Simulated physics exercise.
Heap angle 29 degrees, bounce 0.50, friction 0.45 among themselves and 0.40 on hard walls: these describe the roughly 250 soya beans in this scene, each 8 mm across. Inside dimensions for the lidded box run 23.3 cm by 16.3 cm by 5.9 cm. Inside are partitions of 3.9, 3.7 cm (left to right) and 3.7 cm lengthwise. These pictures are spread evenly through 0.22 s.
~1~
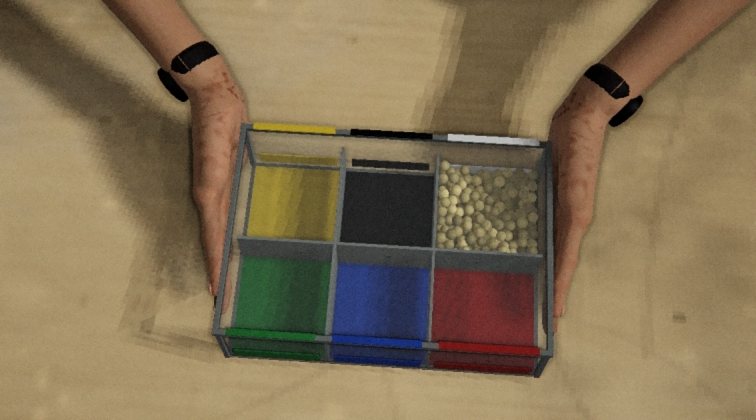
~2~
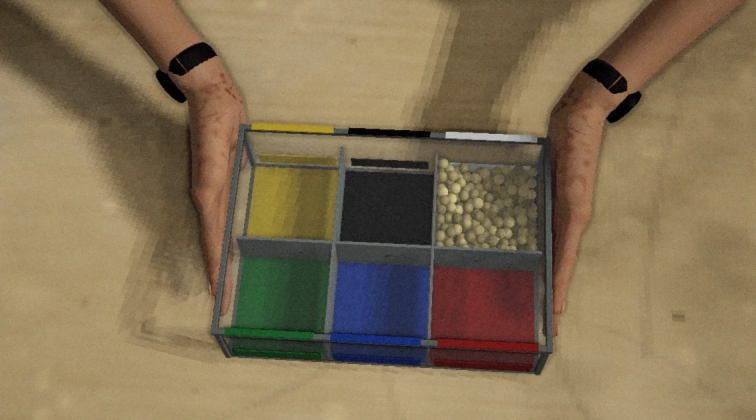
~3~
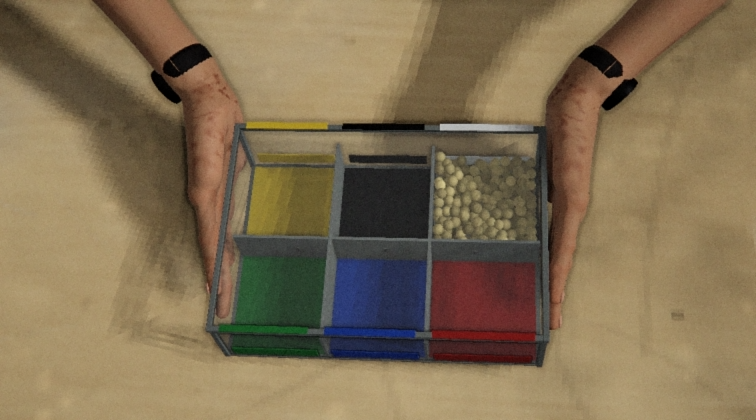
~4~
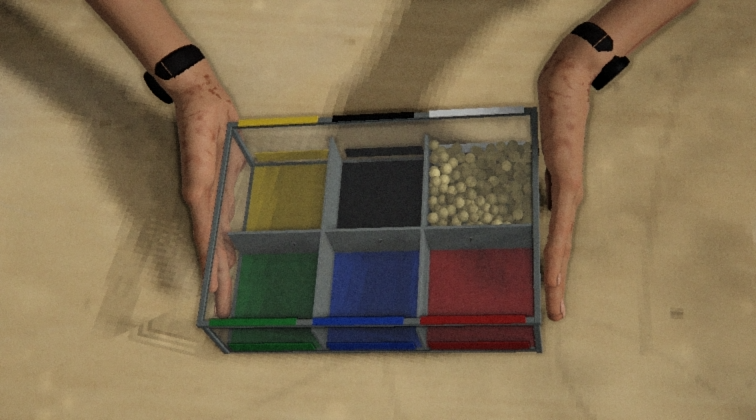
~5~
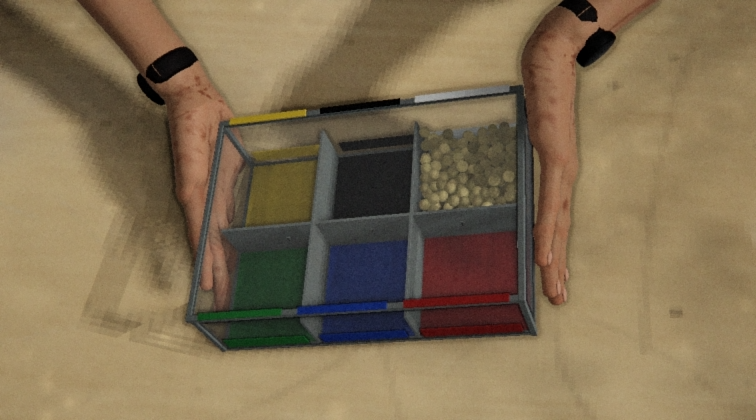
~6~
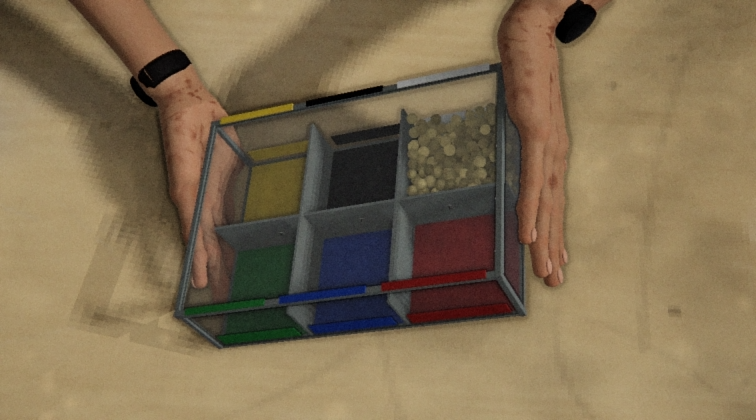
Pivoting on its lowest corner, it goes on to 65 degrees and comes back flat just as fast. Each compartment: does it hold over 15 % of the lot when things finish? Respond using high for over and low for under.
Red low, blue low, green low, yellow low, white high, black high.
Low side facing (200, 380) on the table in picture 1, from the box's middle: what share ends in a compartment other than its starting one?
The share comes to about 45 in a hundred.
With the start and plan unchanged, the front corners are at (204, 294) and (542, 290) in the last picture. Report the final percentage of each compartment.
By the end, red has 0%, blue has 0%, green has 0%, yellow has 0%, white has 95% and black has 5%.
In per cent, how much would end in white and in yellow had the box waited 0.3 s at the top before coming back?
White 70, yellow 10.
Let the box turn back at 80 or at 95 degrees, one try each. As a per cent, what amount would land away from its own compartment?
Roughly 50 percent, then roughly 70 percent.
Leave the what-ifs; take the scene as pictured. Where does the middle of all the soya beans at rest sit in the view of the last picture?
Somewhere near (449, 204) in the last picture.
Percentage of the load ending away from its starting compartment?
Roughly 30 %.
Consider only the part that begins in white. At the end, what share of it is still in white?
Roughly 70 per cent.
Then, 0.41 s after the last picture, tilt 62 degrees; white 85 %, black 15 %.
Then, 0.68 s after the last picture, tilt 24 degrees; yellow 5 %, white 70 %, black 25 %.
Then, 1.05 s after the last picture, tilt 0 degrees; yellow 5 %, white 70 %, black 25 %.
In the end, red 0 %, blue 0 %, green 0 %, yellow 5 %, white 70 %, black 25 %.
